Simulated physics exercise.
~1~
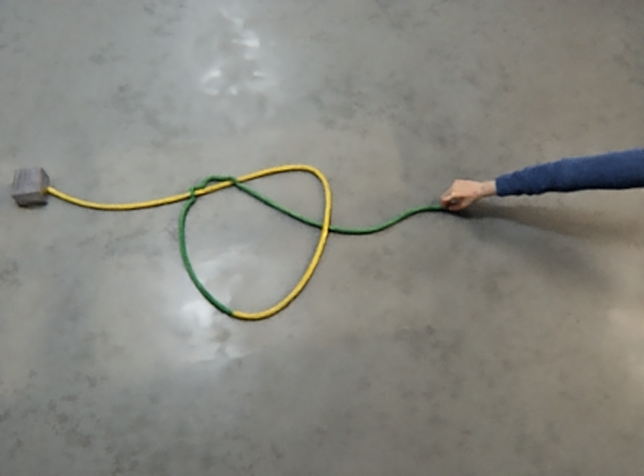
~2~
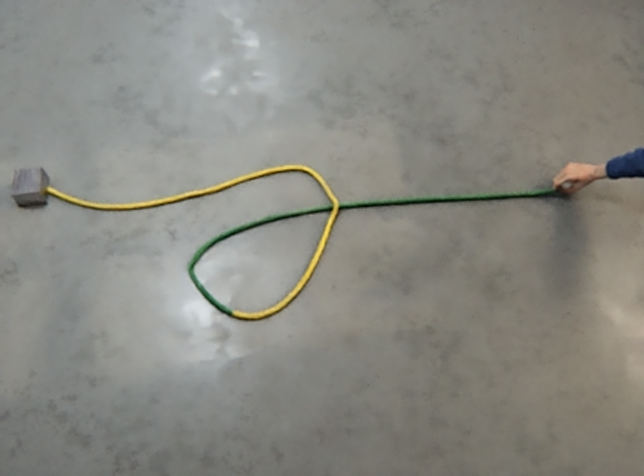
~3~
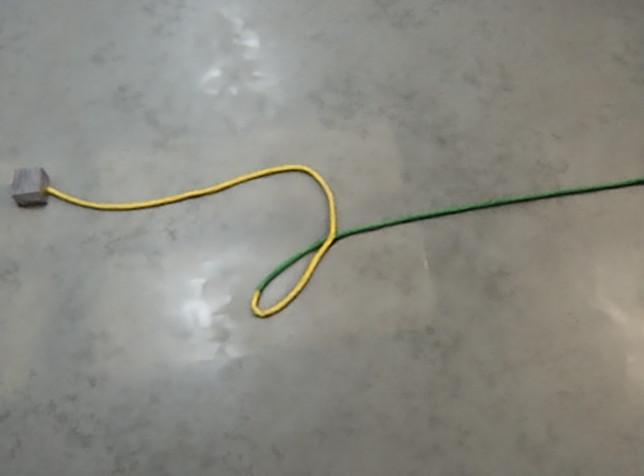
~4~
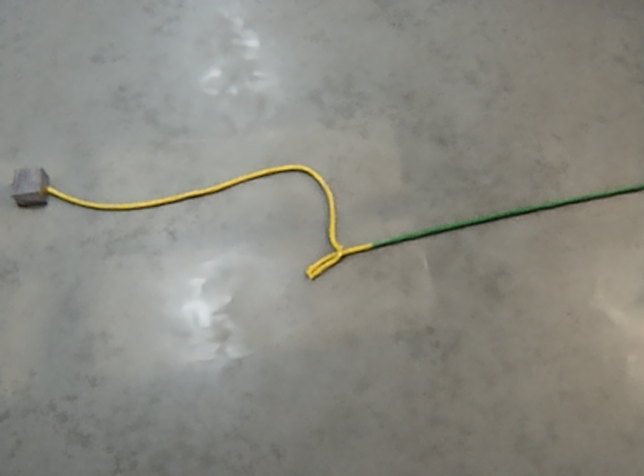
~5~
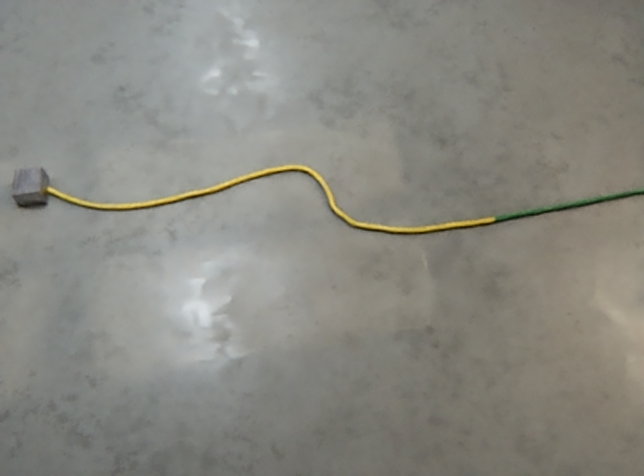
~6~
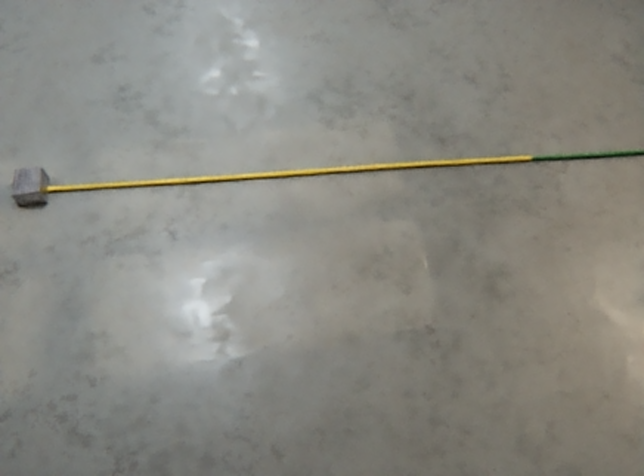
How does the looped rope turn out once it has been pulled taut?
The loop slips out completely and the rope runs clear from the block toward the right, with no knot in it.
On a grey concrete floor, a yellow and green rope lies looped, its left end fixed to a small block. A hand pulls the green end to the right and out of view, the loop shrinks and opens out, and the rope ends up straight.
